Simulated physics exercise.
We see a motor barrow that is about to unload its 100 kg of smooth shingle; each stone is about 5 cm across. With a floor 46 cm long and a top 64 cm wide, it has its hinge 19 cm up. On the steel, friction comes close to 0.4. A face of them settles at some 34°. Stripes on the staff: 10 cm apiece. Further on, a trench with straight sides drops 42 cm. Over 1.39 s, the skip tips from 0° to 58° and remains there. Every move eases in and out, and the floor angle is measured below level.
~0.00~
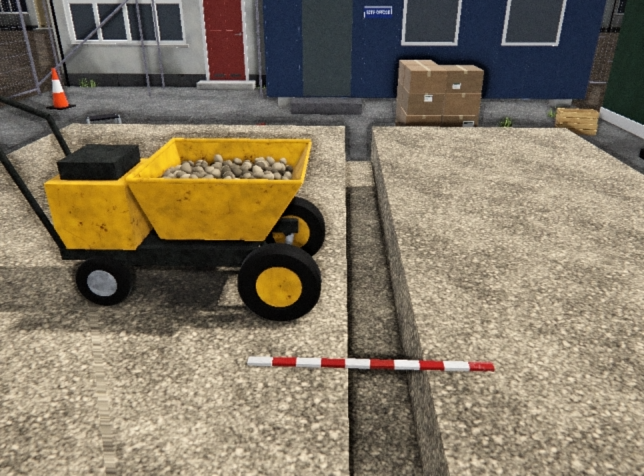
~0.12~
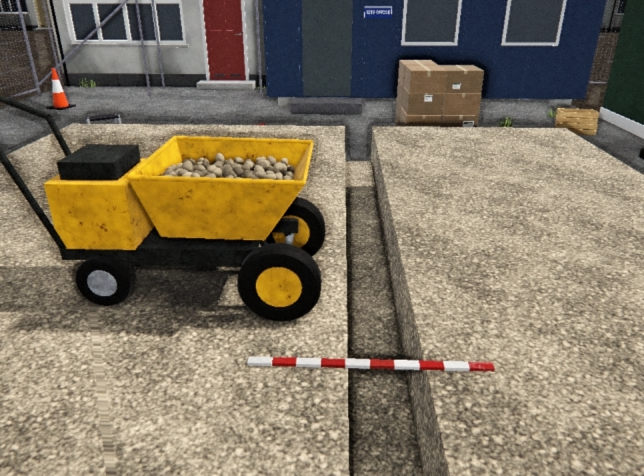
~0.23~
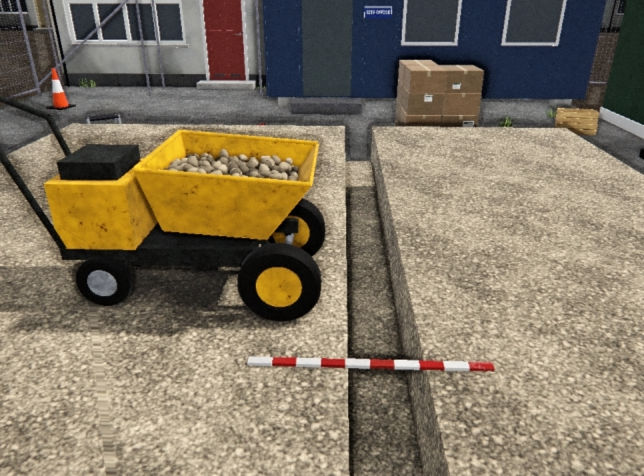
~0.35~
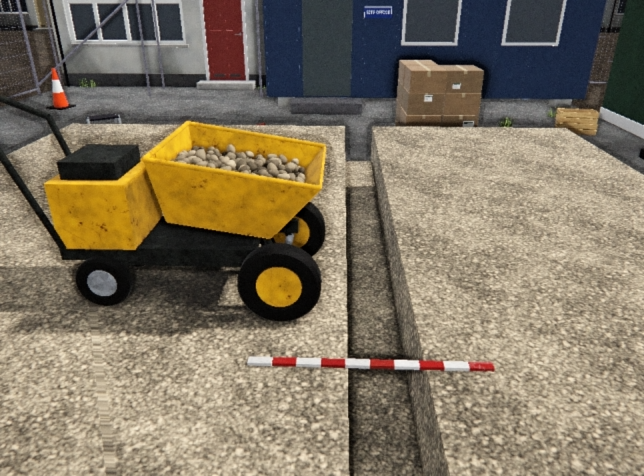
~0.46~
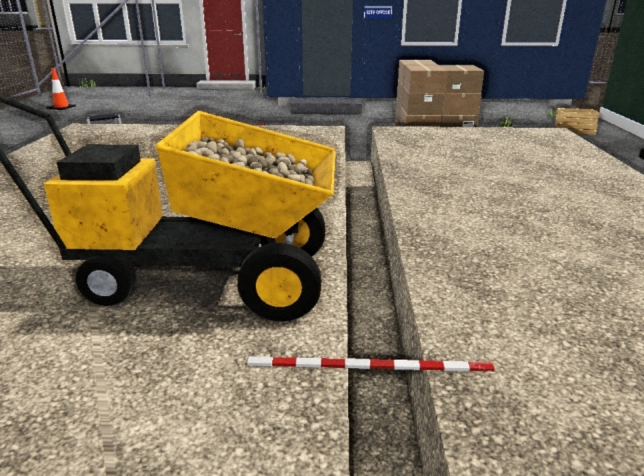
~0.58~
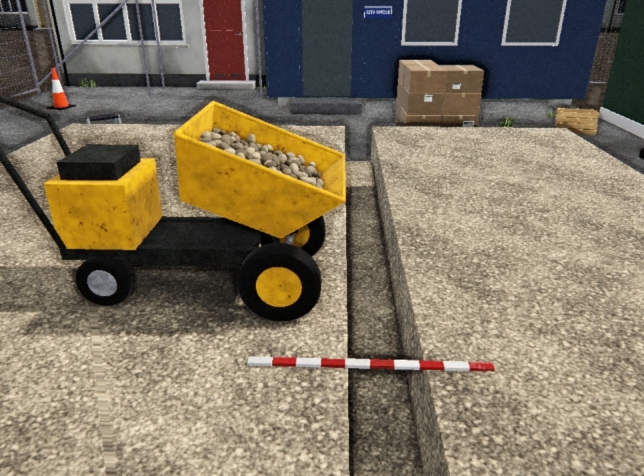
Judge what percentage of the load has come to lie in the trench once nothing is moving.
Roughly 30 in every hundred.
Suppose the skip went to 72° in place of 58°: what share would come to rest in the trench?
It would be near 45 per cent.
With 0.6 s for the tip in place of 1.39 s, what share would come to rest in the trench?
Estimate: About 15 %.
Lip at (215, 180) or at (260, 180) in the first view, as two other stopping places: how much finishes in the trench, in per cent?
About 35 per cent from the first spot, about 50 from the second.
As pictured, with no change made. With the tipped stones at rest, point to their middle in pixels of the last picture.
Somewhere around (400, 347) in the last picture.
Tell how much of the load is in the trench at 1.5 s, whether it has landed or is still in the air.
Roughly 10% by that time.
After 1.0 s the floor is at 49°; 100 % in the skip; the foremost stones are at (364, 211).
After 1.5 s the floor is at 58°; 86 % in the skip, 9 % in the trench, 5 % past the trench; the foremost stones are at (439, 284).
After 1.8 s the floor is at 58°; 65 % in the skip, 13 % in the trench, 22 % past the trench; the foremost stones are at (499, 300).
After 3.8 s the floor is at 58°; 45 % in the skip, 30 % in the trench, 25 % past the trench; the foremost stones are at (538, 287).
